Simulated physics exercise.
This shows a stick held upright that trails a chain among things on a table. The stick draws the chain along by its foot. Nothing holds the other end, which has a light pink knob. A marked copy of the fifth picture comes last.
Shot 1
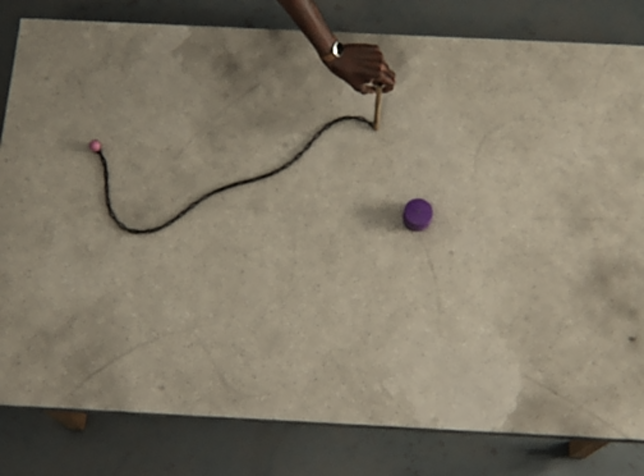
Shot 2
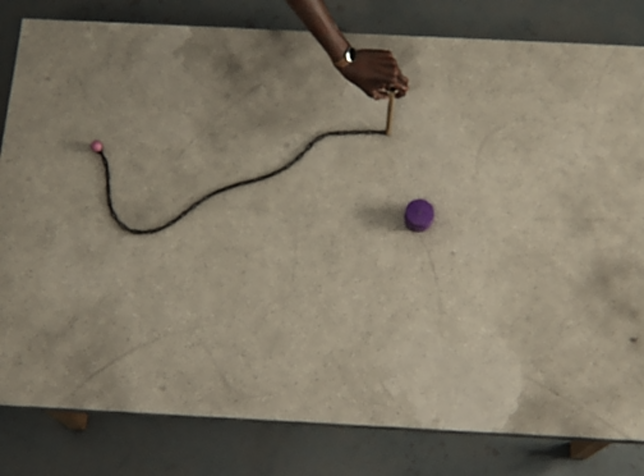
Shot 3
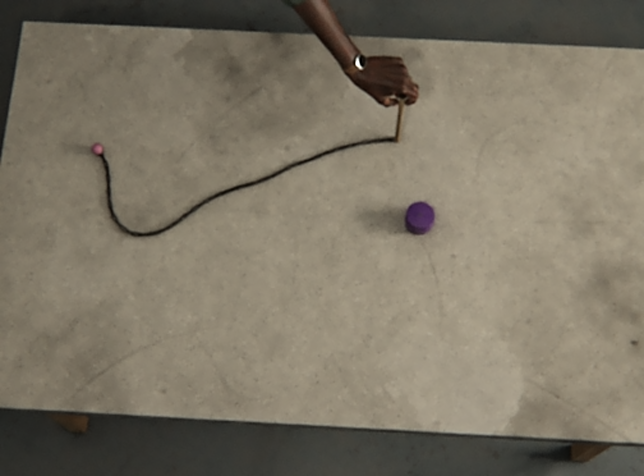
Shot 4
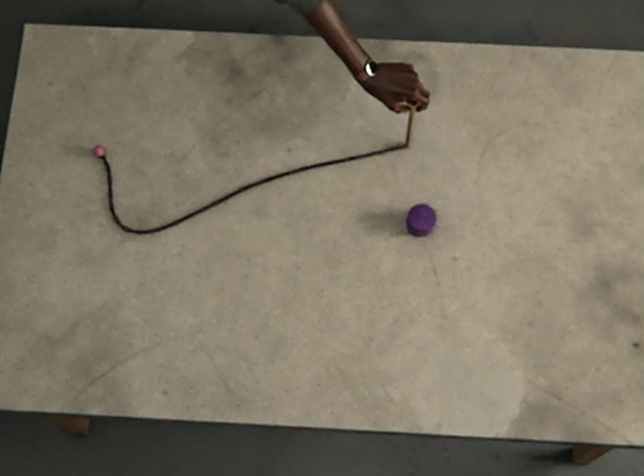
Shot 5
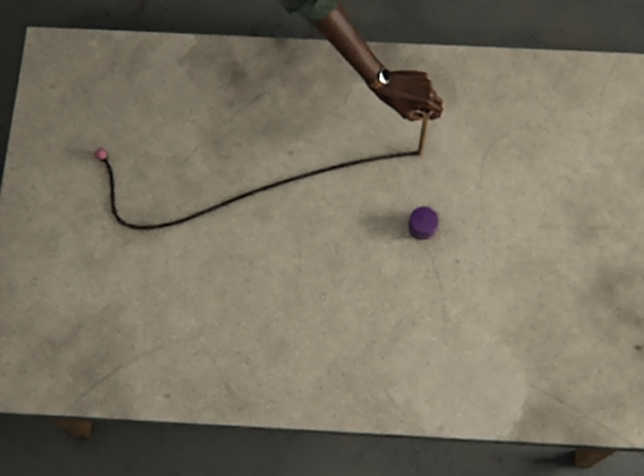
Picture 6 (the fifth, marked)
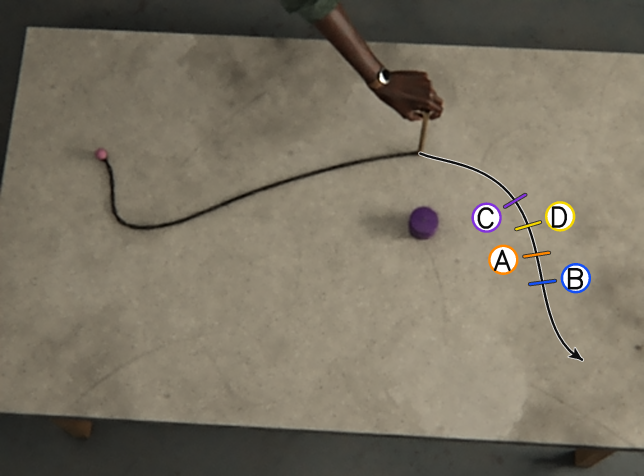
On a grey table, a hand holding an upright stick draws a dark chain a short way right and toward the viewer, straightening its bends, while its pink-knobbed far end barely shifts and a purple pot stands nearby.
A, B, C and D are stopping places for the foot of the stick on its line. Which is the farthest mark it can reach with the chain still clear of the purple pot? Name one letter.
As far as tick A.
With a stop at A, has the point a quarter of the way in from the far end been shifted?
Yes.
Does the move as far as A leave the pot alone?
For that mark, yes.
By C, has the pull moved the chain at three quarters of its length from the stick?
Yes.
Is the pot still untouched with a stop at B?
No.
On the copy, A at (537, 255); B at (542, 283); C at (515, 201); D at (528, 226); the route from (420, 154) via (531, 233) to (582, 360).
On A. First, foot of the stick (477, 171), middle of the chain (280, 190), free end (104, 160).
Then, foot of the stick (520, 209), middle of the chain (323, 186), free end (133, 177).
Finally, foot of the stick (536, 255), middle of the chain (347, 192), free end (156, 181); nothing has been touched.
By contrast, B brings the chain against the pot; C is safe but short; D is safe but short.
